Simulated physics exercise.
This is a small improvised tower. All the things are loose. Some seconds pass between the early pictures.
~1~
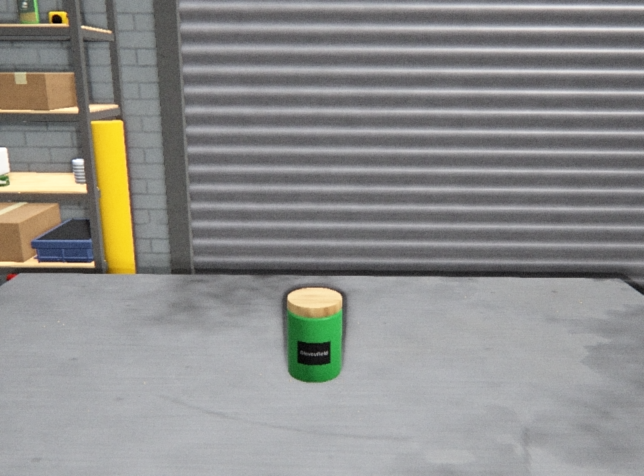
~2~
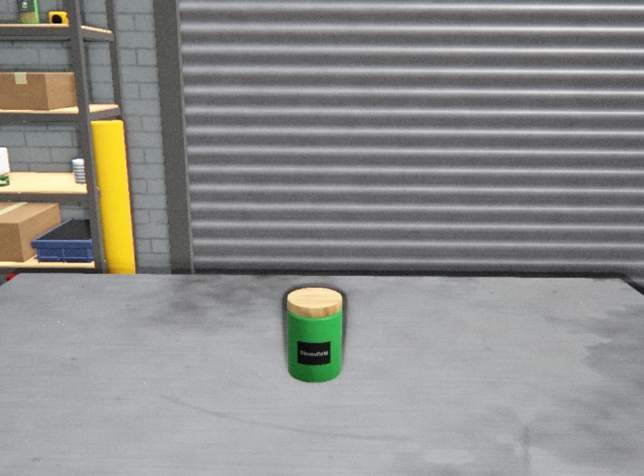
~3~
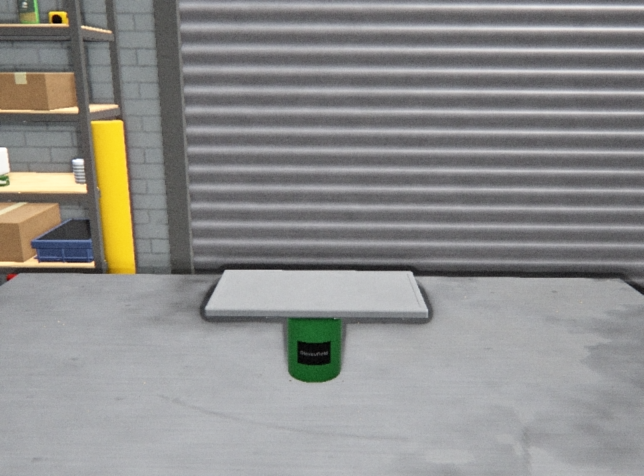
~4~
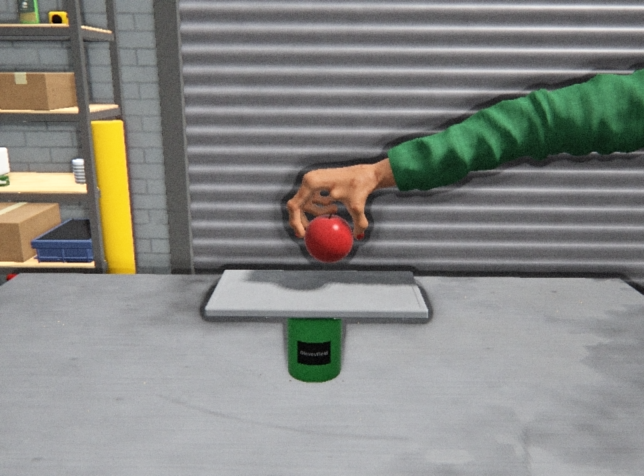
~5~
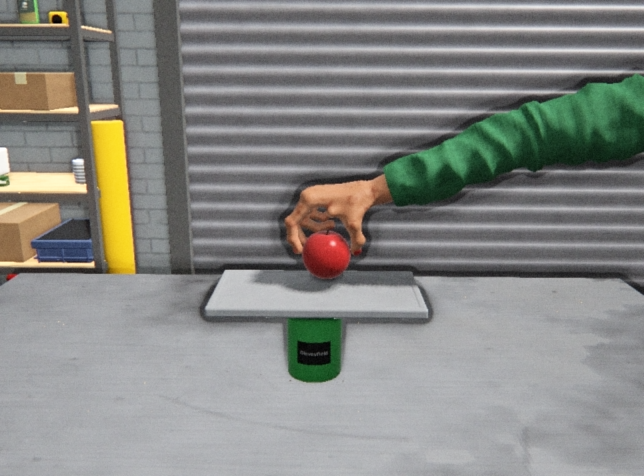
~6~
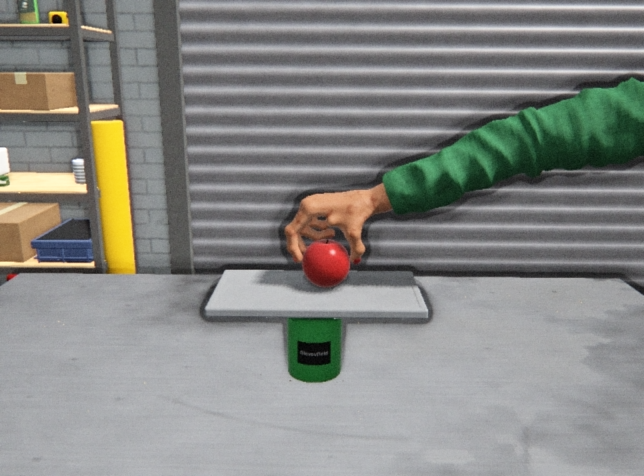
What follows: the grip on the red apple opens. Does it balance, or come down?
The stack stays up.
Then, 0.30 s on from there, no change.
Then, 0.70 s on from there, red apple resting near (326, 264).
In the end, all 3 unmoved. At the end, from the last picture's camera, red apple near (326, 264). The stack keeps its balance.
